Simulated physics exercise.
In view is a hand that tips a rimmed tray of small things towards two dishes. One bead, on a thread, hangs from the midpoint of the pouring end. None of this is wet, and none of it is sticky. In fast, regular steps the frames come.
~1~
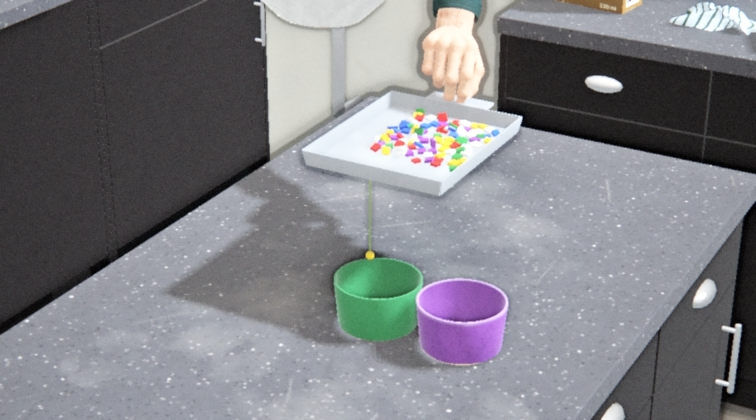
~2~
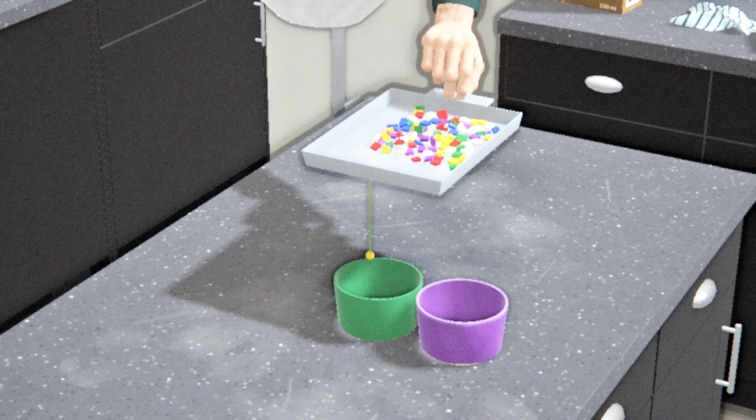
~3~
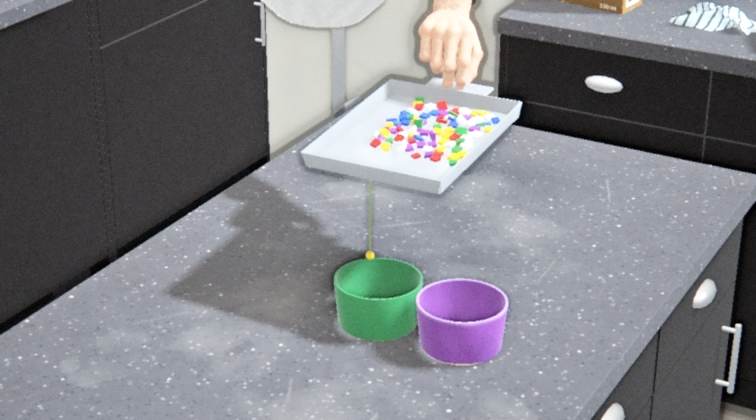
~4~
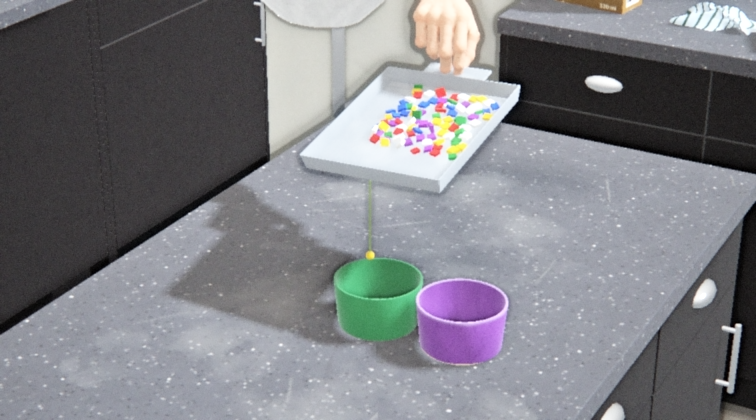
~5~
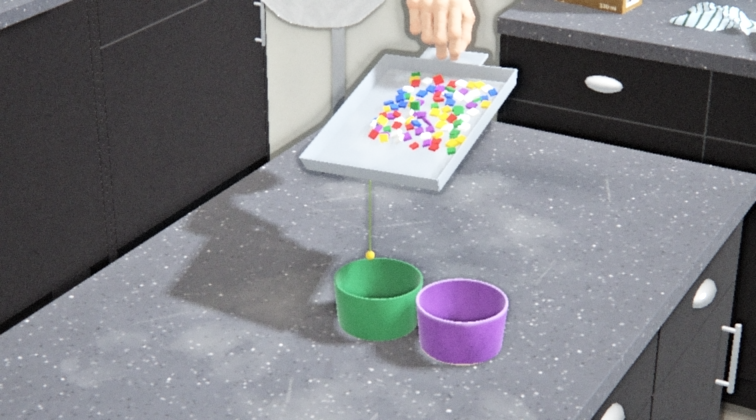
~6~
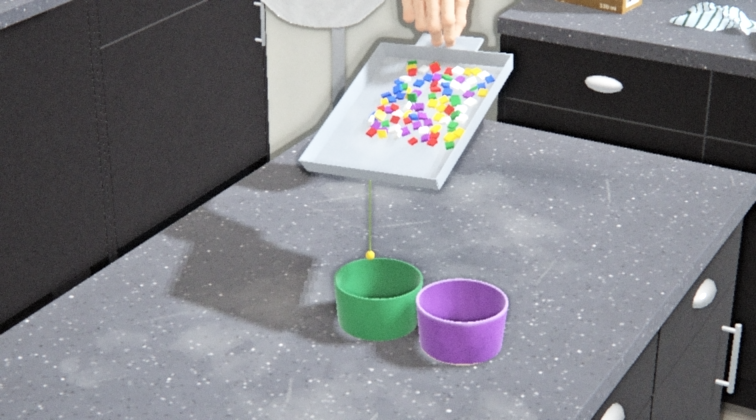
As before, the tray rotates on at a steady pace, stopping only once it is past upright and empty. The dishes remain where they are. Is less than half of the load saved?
The catch is going to fall below what is lost.
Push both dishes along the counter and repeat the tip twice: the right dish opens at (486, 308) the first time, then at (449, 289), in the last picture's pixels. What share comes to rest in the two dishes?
Around 10 and around 20 per cent, in that order.
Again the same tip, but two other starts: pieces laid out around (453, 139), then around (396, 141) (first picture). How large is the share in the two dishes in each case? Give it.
First case around 20 %, second case around 20 %.
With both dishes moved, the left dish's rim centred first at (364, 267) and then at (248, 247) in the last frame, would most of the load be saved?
Taking the places in turn, it's shy of half and then past half.
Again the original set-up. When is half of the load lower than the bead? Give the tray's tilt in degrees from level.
The tilt is near 120° by then.
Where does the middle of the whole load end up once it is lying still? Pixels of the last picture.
(316, 312).
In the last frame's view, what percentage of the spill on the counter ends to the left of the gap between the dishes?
Close to 100 in a hundred.
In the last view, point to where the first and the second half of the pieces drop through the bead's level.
About (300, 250), and after that about (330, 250).
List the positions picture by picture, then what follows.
In the first frame, corners of the pouring end at (306, 149) and (440, 180), level; middle of the load at (438, 141), mosaic tiles; left dish at (357, 315); right dish at (441, 339); bead on its thread at (370, 255).
In the second frame, corners of the pouring end at (306, 150) and (440, 179), level; middle of the load at (438, 138).
In the third frame, corners of the pouring end at (305, 151) and (439, 179), tipped barely, lowest at the left corner; middle of the load at (438, 132).
In the fourth frame, corners of the pouring end at (304, 154) and (438, 178), tipped a little, lowest at the left corner; middle of the load at (437, 122).
In the fifth frame, corners of the pouring end at (304, 156) and (436, 177), tipped clearly, lowest at the left corner; middle of the load at (435, 113).
In the sixth frame, corners of the pouring end at (303, 158) and (435, 177), tipped clearly, lowest at the left corner; middle of the load at (433, 104); left dish at (357, 315); right dish at (441, 339).
Soon, tray tipped steeply; nearly all on the tray; a small part in the air.
A while on, tray tipped past a quarter turn; about half on the tray; a stray few in the left dish; about a third outside both; a small part in the air.
Towards the end, tray tipped past a quarter turn; about a quarter in the left dish; most outside both.
Finally, tray tipped past a quarter turn; none in the right dish; about a quarter in the left dish; most outside both.
